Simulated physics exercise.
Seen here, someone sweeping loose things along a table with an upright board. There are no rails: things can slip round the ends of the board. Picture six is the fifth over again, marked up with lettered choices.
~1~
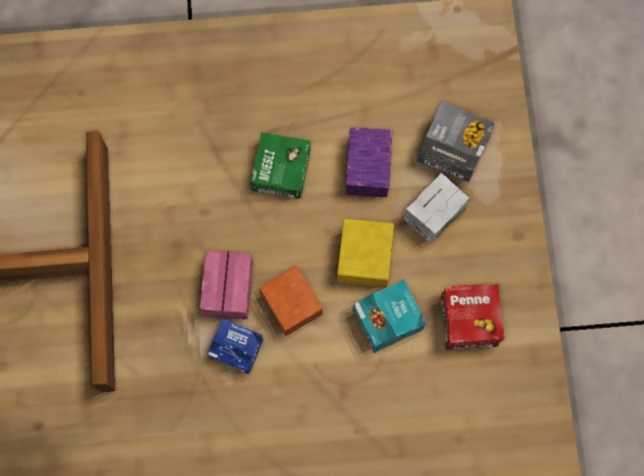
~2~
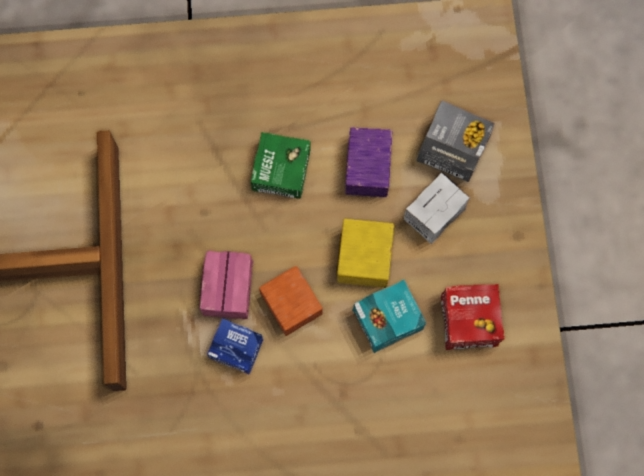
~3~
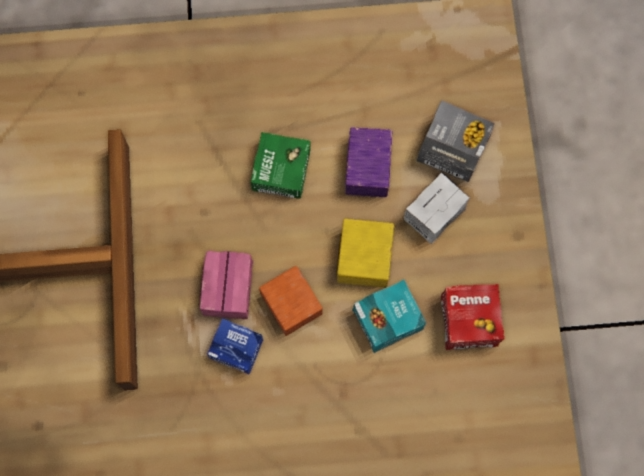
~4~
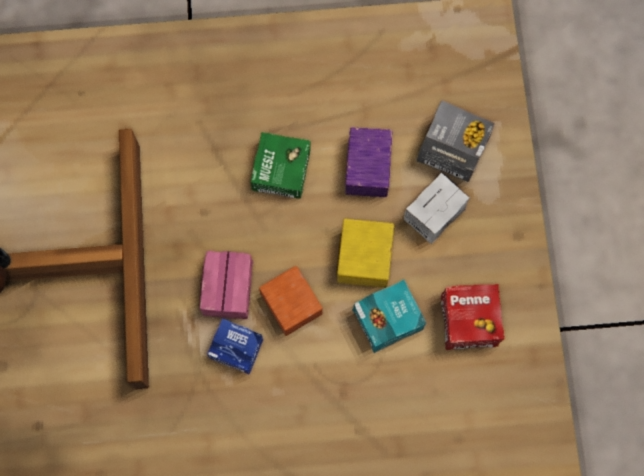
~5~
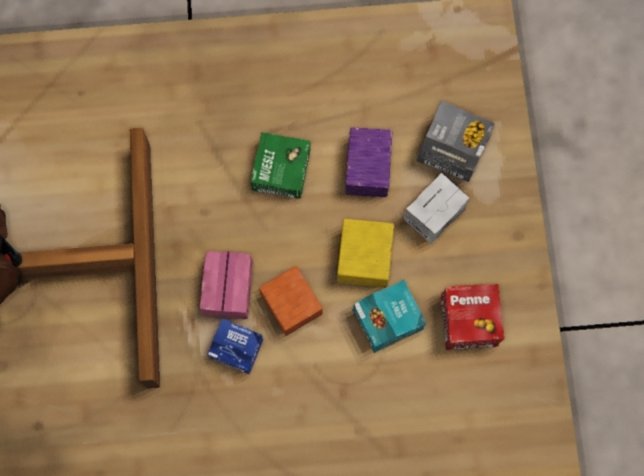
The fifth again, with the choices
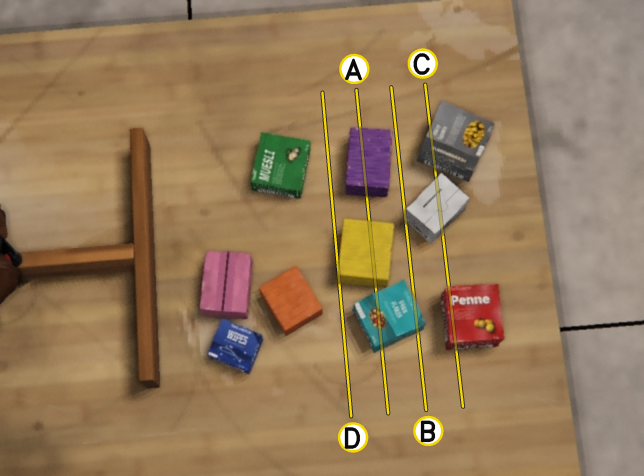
In the video, an upright wooden board on a handle slides slowly rightward across a wooden table toward a scattered group of small colourful boxes and packets, which stay still, while a dark gripping part appears at the left edge.
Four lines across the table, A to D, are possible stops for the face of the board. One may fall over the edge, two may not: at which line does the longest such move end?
No second one falls up to B.
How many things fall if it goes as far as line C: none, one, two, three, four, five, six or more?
By then, four.
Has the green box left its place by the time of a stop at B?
By then, yes.
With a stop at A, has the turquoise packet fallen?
No.
On the marked copy, A at (372, 245); B at (408, 242); C at (443, 239); D at (336, 248).
With B. Early on, board (236, 242); blue box (274, 333); orange block (318, 301).
Further on, board (331, 235); red packet (520, 323); grey packet (463, 140).
At the end, board (405, 228); red packet over the edge; grey packet (522, 126); one fallen.
As for the rest, A is within the limit but short; C drops four; D is within the limit but short.
